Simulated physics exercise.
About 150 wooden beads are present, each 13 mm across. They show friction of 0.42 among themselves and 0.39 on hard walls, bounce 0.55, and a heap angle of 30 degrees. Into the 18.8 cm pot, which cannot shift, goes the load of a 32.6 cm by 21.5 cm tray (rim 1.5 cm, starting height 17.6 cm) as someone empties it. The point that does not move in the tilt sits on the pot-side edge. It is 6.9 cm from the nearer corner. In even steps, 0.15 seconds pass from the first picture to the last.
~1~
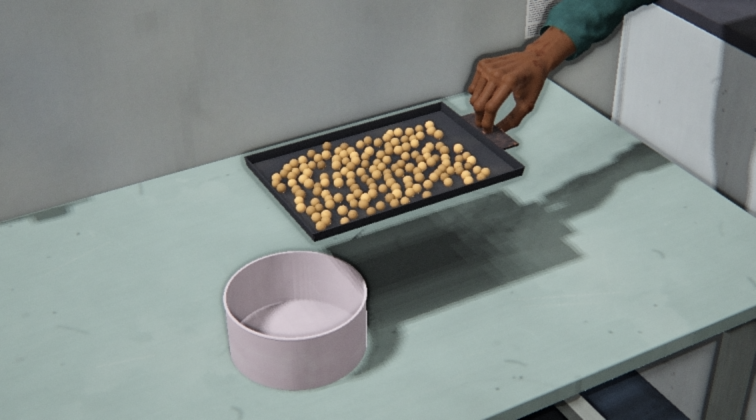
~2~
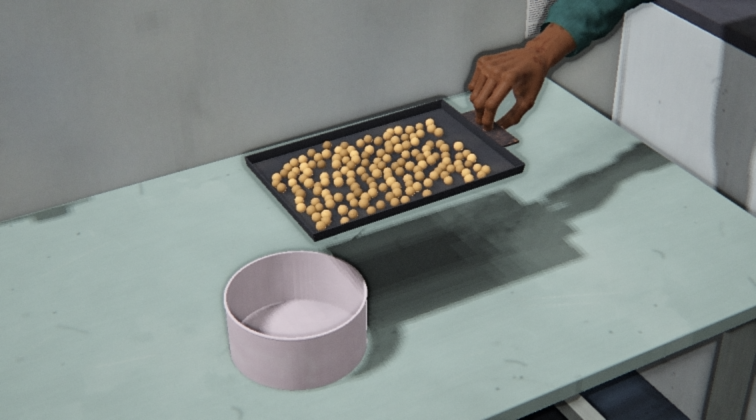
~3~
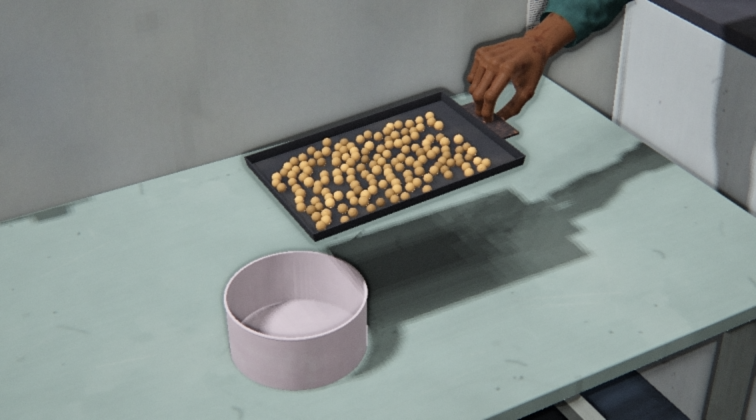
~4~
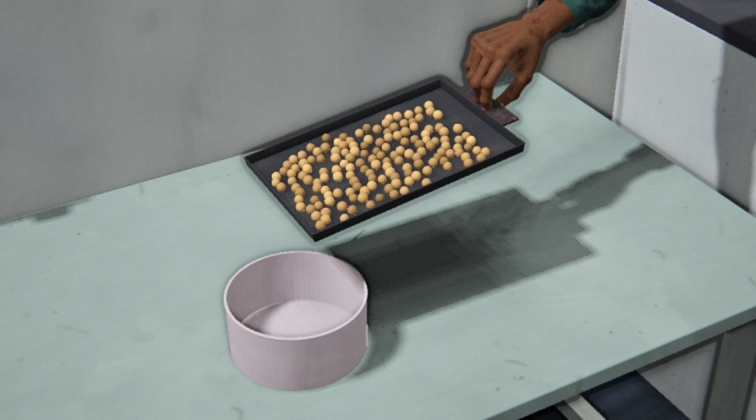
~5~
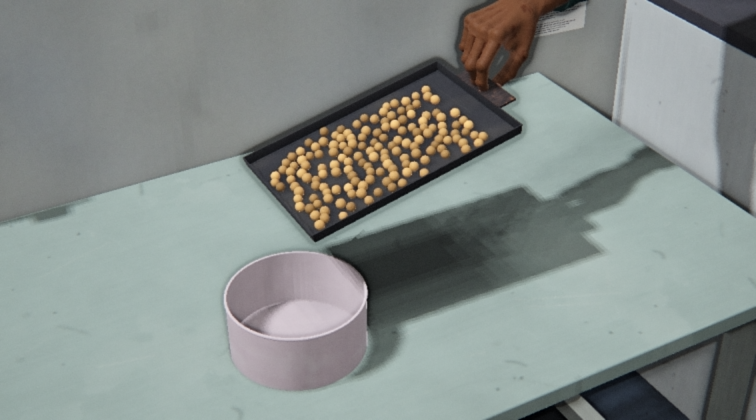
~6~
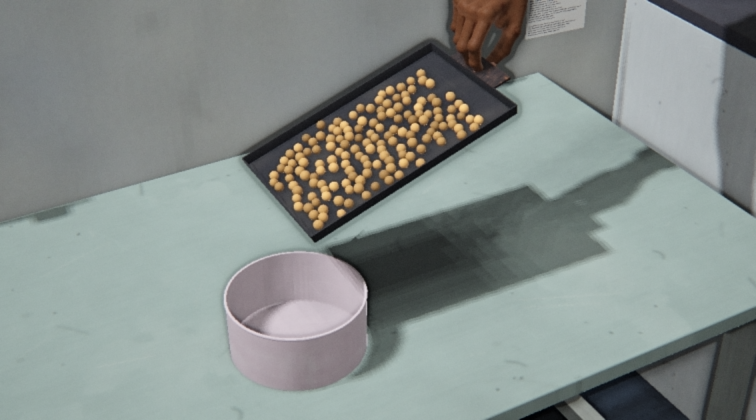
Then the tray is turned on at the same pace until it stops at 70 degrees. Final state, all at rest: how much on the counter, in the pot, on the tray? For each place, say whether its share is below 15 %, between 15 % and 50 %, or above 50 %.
In order: Counter: My guess is a sizable share of the pieces. Pot: My guess is a sizable share of the pieces. Left on the tray: My guess is a sizable share of the pieces.
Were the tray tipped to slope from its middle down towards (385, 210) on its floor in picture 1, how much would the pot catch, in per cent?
Something like 30 per cent of the pieces.
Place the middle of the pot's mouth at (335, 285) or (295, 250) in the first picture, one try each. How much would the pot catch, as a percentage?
5 % and 10 %.
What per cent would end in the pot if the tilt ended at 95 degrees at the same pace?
Near 35 %, then.
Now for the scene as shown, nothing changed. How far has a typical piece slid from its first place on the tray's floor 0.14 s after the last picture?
Roughly 1 cm.
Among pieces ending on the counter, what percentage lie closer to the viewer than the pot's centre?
Roughly 10 per cent.
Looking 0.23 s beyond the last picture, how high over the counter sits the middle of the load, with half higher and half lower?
Roughly 26 cm above the counter.
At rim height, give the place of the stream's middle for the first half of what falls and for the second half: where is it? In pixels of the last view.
Roughly (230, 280) to start, and after that (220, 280).
Then, 0.14 s after the last picture, tilt 47 degrees; the tray holds 100 %, the pot 0 %.
Then, 0.23 s after the last picture, tilt 65 degrees; the tray holds 100 %, the pot 0 %.
Then, 0.46 s after the last picture, tilt 70 degrees; the tray holds 30 %, the pot 25 %.
In the end, counter 40 %, pot 30 %, tray 30 %.
